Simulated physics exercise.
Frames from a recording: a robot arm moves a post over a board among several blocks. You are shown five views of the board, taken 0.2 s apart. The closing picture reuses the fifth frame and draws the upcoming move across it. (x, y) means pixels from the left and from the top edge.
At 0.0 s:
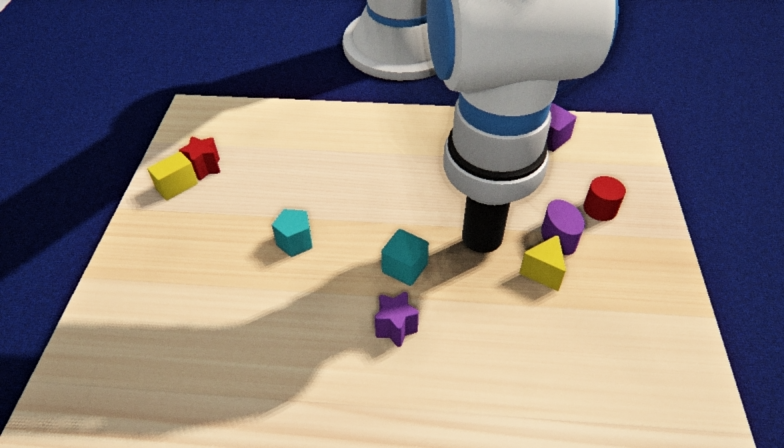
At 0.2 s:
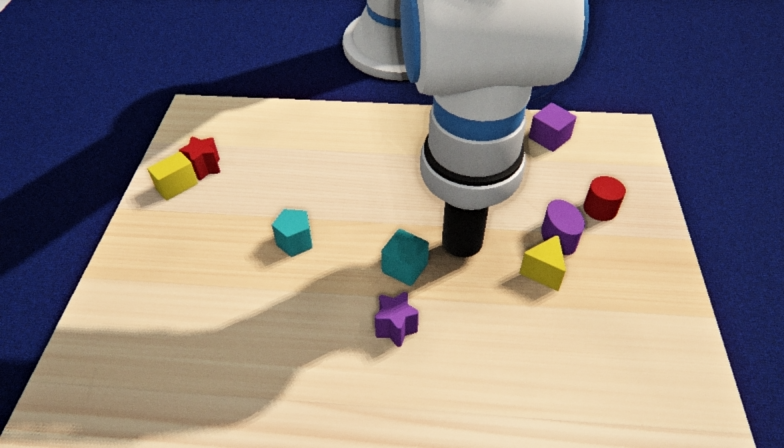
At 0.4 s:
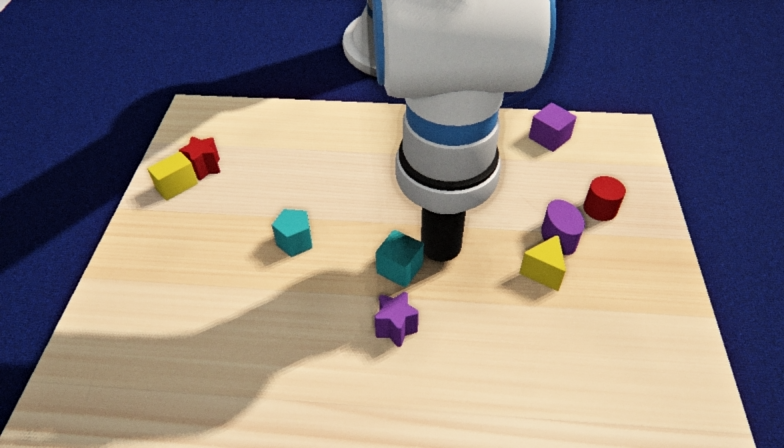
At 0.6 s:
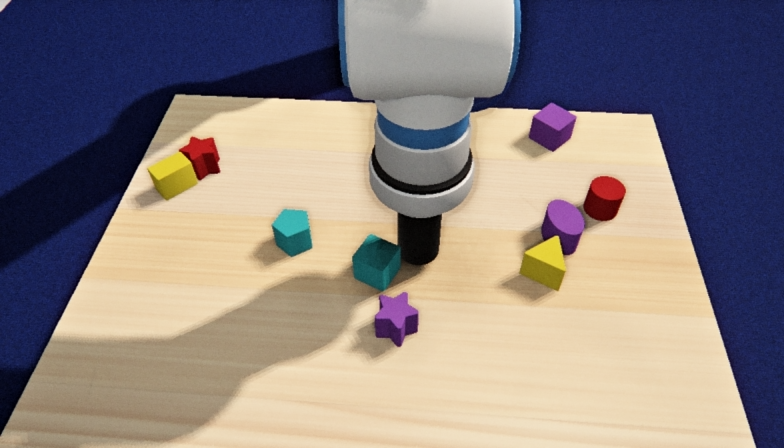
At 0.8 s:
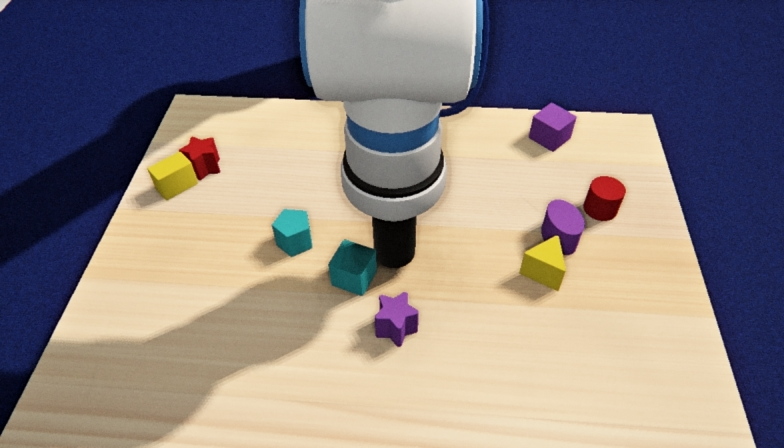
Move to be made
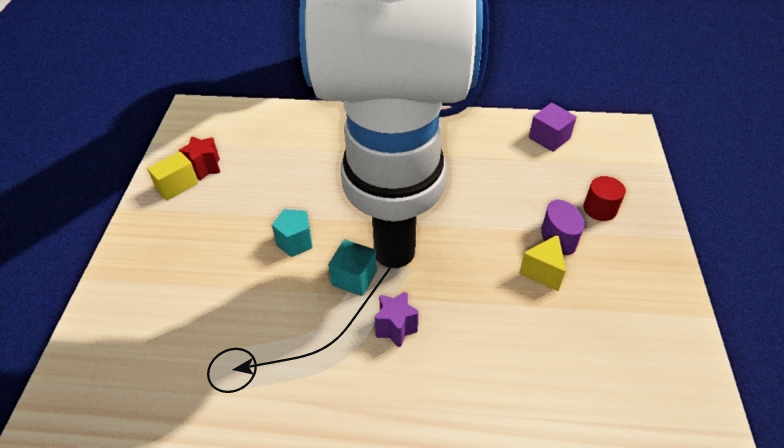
On a wooden board, a robot arm moves left and pushes a turquoise block leftward.
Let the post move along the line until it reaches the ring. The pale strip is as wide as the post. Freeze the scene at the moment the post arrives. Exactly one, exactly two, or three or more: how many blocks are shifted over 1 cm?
It's going to be one.
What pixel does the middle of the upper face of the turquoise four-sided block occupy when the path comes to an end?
At the end it should sit near (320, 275).
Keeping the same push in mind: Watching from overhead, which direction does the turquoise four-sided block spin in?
Looking from above, the answer is clockwise.
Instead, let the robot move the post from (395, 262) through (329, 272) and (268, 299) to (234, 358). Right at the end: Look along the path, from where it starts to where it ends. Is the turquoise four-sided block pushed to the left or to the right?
To the left.
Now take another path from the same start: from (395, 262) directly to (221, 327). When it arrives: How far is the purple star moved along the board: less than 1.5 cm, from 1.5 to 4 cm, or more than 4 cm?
It will move less than 1.5 cm.
Drawn move, from (395, 262) by way of (360, 310) and (307, 355) to (232, 370).
On the path given first. One third of the way, post (358, 303); turquoise four-sided block (322, 274), turned 90° clockwise.
Two thirds of the way, post (304, 347); turquoise four-sided block (320, 275), turned 95° clockwise.
At the end, post (228, 362); turquoise four-sided block (320, 275), turned 95° clockwise; purple star still.
